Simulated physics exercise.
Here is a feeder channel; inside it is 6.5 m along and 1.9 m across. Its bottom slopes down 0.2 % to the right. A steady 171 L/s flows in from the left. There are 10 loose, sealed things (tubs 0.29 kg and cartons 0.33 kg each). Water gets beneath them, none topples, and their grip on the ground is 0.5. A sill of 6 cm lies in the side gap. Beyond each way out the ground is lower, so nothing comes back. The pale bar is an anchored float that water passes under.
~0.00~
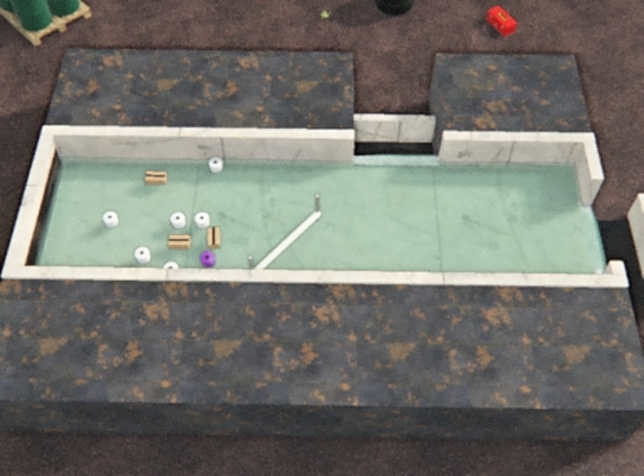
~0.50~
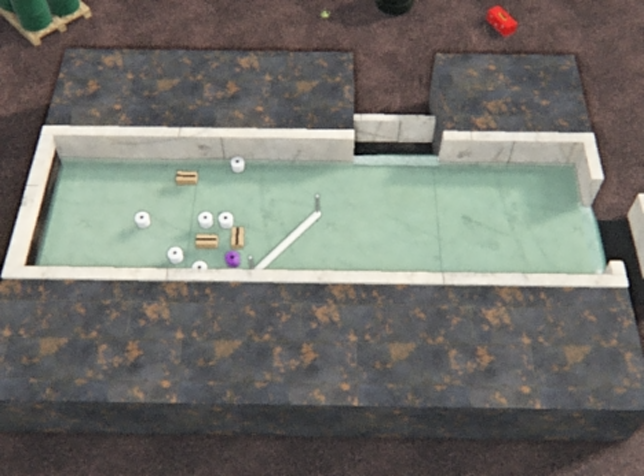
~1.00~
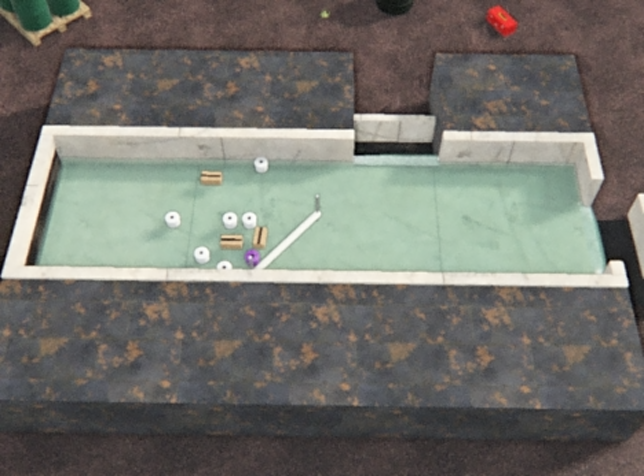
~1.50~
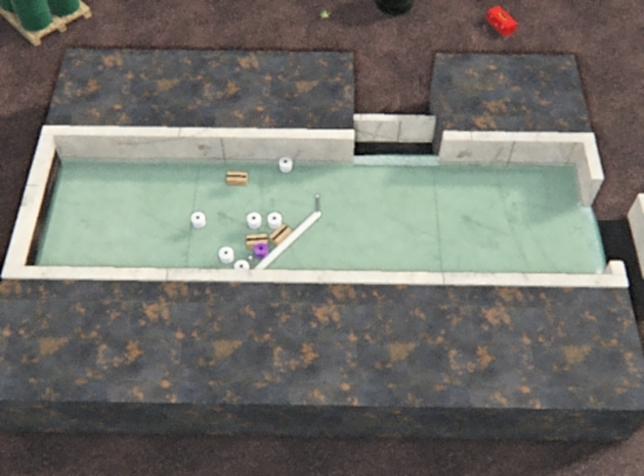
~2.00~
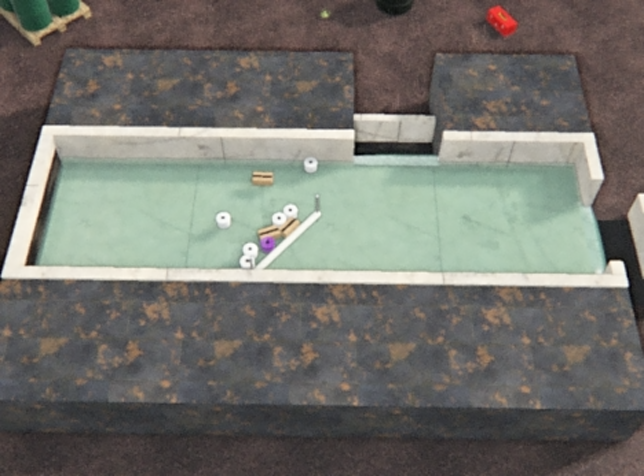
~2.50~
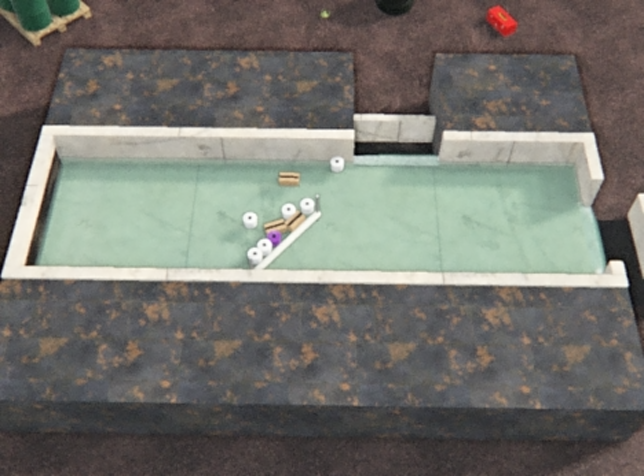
We see white tubs, a purple tub and tan cartons drift rightward together along a shallow channel of pale green water, then several bunch against a slanted white bar and edge up along it while others float past above.
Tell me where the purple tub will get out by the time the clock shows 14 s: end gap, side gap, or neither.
For the purple tub, side opening.
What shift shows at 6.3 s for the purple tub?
Roughly 150 cm by then.
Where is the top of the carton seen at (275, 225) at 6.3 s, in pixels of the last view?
At about (342, 195).
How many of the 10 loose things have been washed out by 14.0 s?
I count 8.
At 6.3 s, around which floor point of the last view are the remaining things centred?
Around (371, 193).
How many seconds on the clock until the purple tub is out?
At about 9.5 s.
After 3.5 s the purple tub is near (283, 228), 1.0 m from its start, afloat; 1 of 10 are out; 9 afloat.
After 6.3 s the purple tub is near (325, 196), 1.6 m from its start, afloat; 1 of 10 are out; 9 afloat.
After 10.0 s the purple tub has gone out by the side gap; 6 of 10 are out; 4 afloat.
After 14.0 s the purple tub has gone out by the side gap; 8 of 10 are out; 2 afloat.
